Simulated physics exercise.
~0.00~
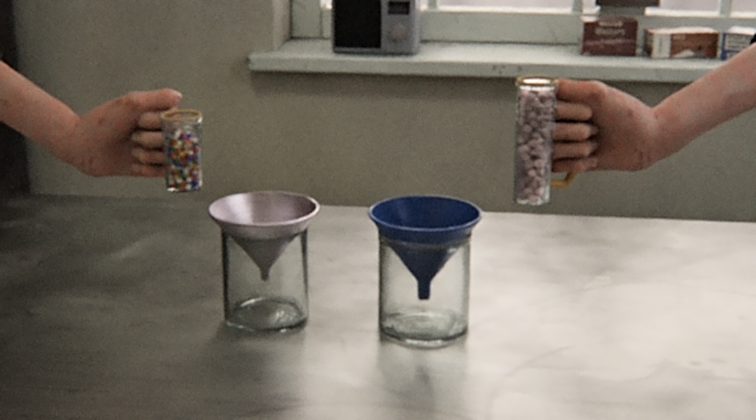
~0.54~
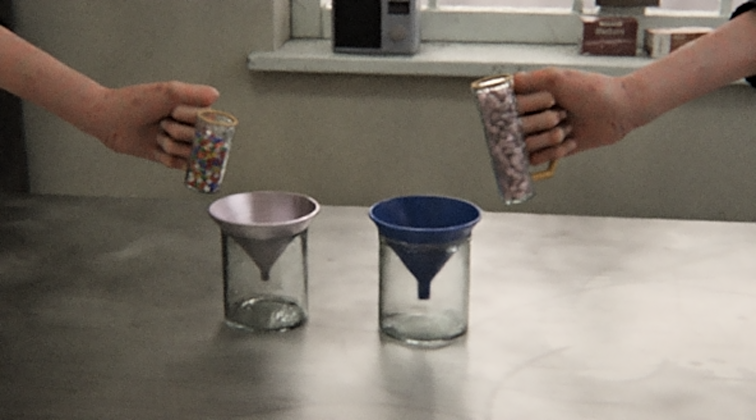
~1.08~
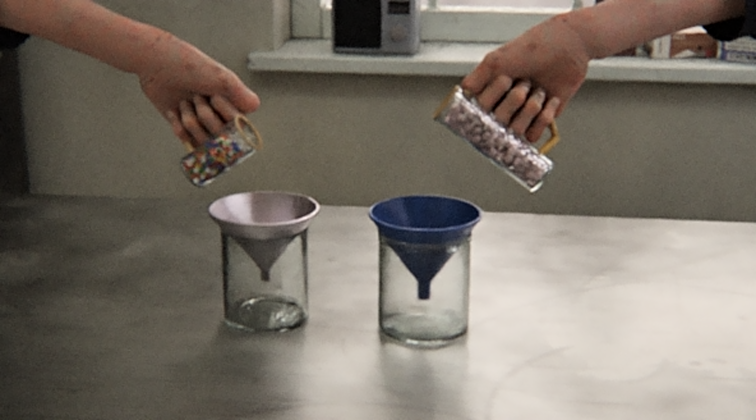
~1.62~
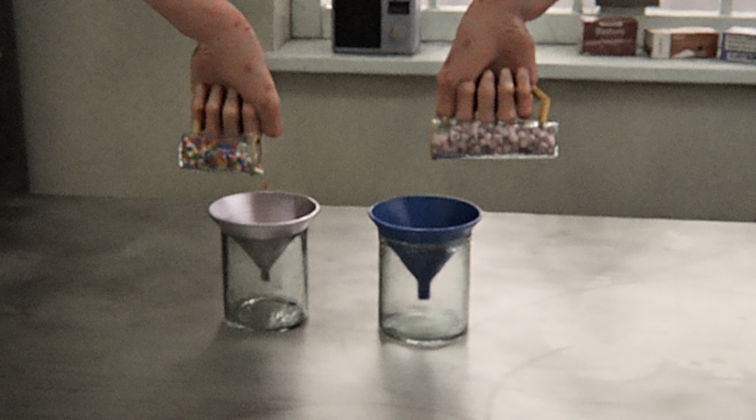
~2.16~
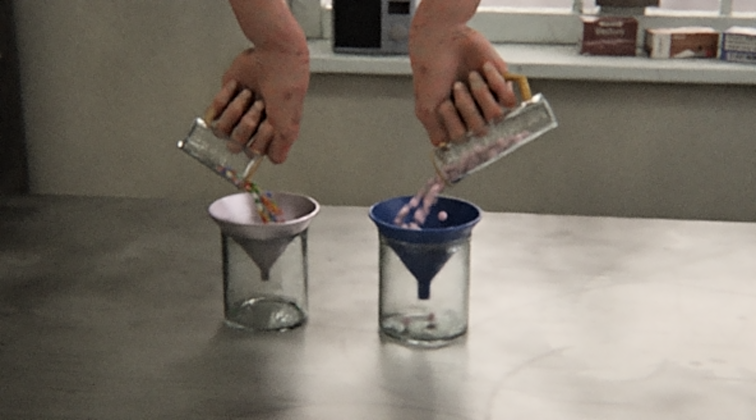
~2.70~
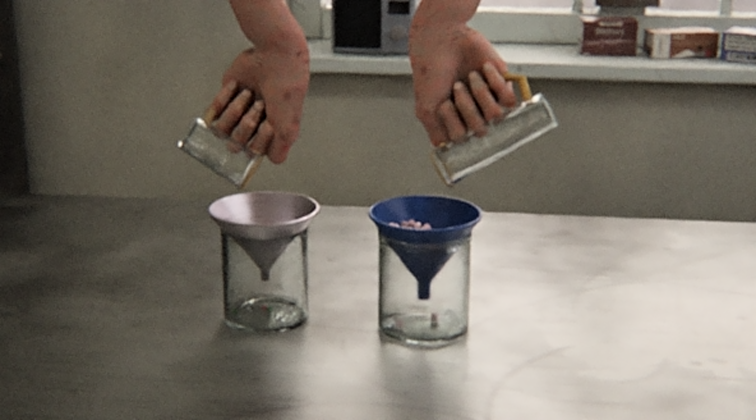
Two hands tipping glass cups of colourful and pale pink pieces into funnels over jars, both clogging with barely any falling through.
